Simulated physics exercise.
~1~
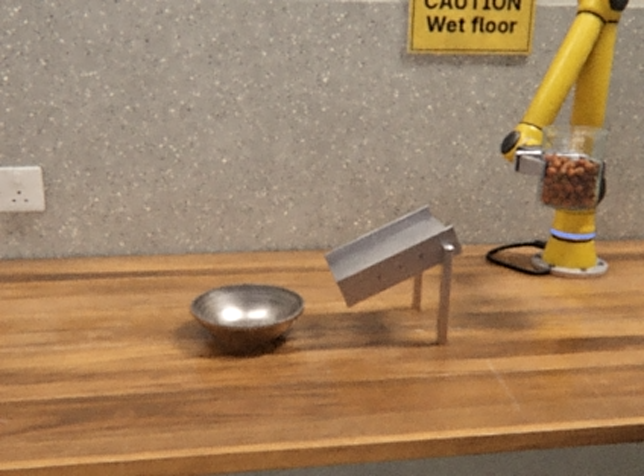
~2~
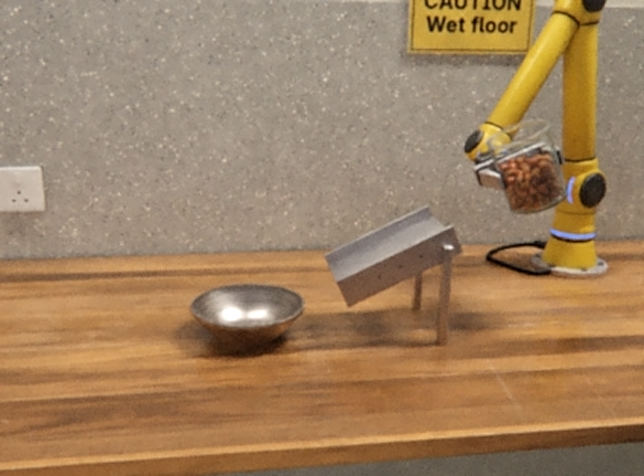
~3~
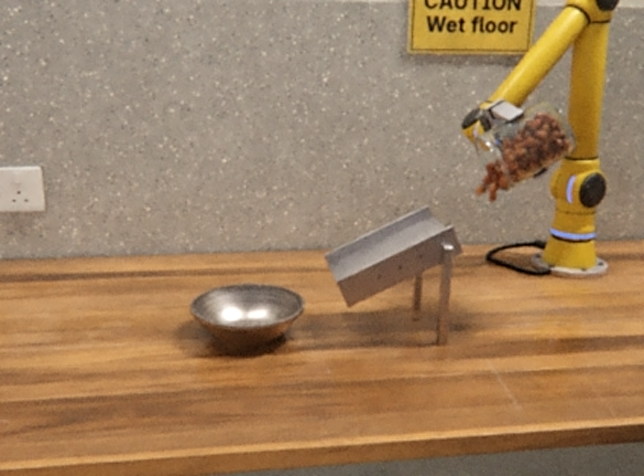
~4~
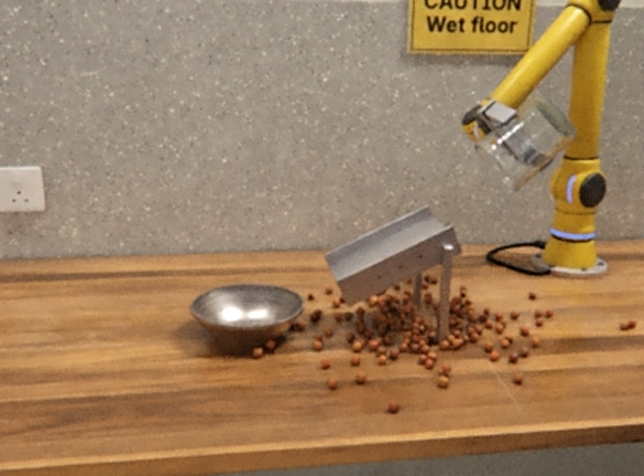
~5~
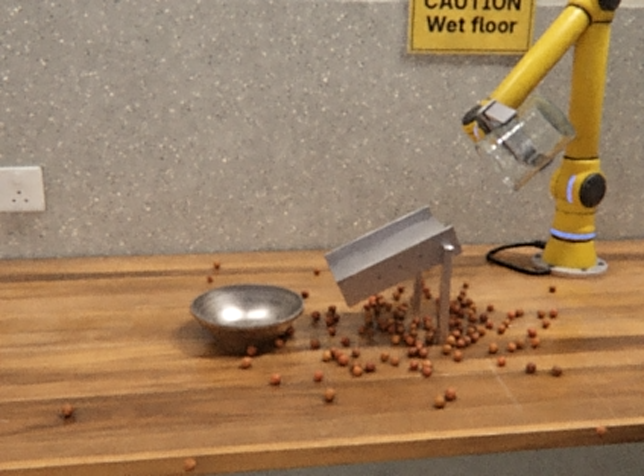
Hazelnuts spilled all over the wooden table when a yellow robot arm moved a clear tumbler left and tipped it beside a sloping metal chute, leaving the tumbler empty and nuts scattered around the chute and metal bowl.
